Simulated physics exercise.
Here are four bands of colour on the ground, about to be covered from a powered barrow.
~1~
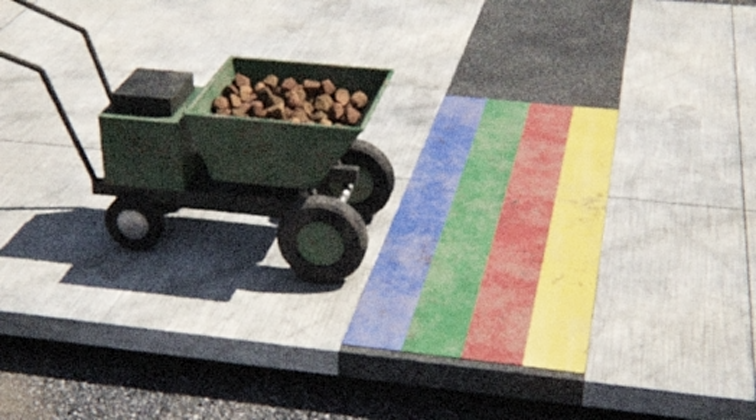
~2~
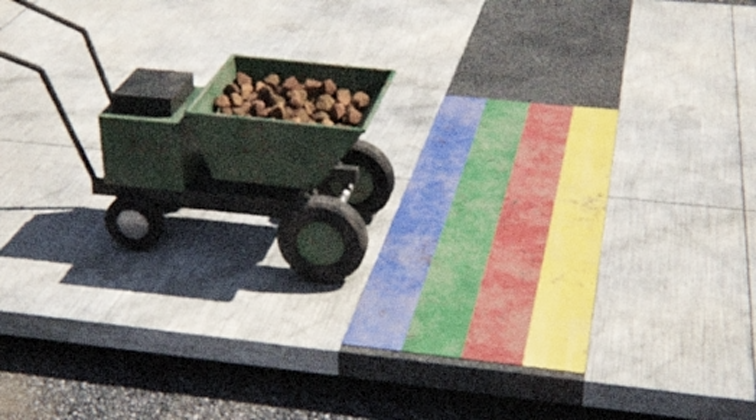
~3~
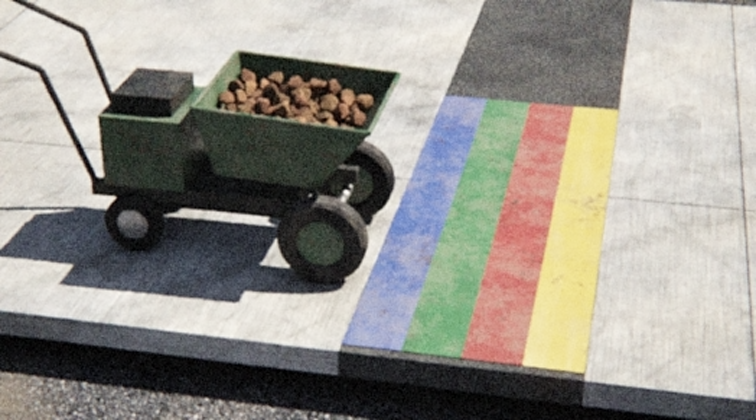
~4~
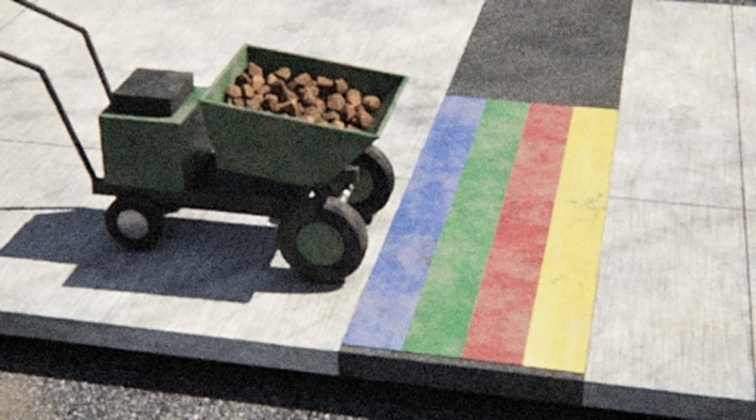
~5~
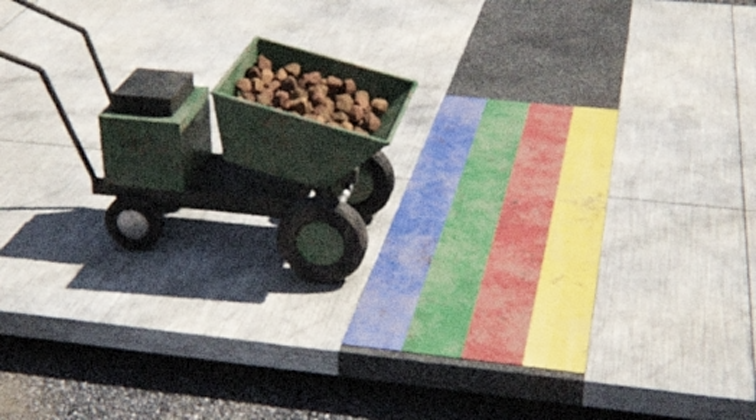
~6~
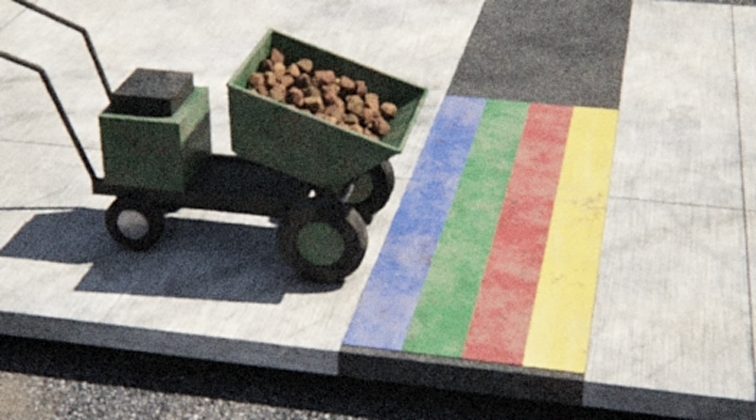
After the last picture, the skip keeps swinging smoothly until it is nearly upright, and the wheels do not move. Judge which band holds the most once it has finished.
Most on it: Red.
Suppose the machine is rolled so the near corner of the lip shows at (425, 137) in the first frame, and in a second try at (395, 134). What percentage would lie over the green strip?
About 0 and 0 per cent.
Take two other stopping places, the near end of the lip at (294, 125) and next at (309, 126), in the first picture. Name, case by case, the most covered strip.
First spot: Green; second spot: The green one.
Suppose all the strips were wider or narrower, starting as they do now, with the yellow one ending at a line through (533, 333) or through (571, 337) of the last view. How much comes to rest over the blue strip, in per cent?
Near 0 % and 0 %.
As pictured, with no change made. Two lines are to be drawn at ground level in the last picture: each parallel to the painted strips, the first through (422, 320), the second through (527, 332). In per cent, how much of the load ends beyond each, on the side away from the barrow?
Roughly 80 and 30 percent.
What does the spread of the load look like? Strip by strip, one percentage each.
Split by strip in per cent: Blue 0; green 15; red 40; yellow 20.
Just after the last frame, skip tipped steeply; every one in the skip.
A moment on, skip tipped right over; roughly two thirds in the skip; about a tenth over the green strip; roughly a quarter over the red strip; just a few over the yellow strip.
Further on, skip tipped right over; roughly a quarter in the skip; about a tenth over the green strip; roughly a third over the red strip; roughly a quarter over the yellow strip; about a tenth off the paint.
When it is over, skip tipped right over; roughly a quarter in the skip; not one over the blue strip; about a tenth over the green strip; roughly a third over the red strip; roughly a quarter over the yellow strip; about a tenth off the paint.
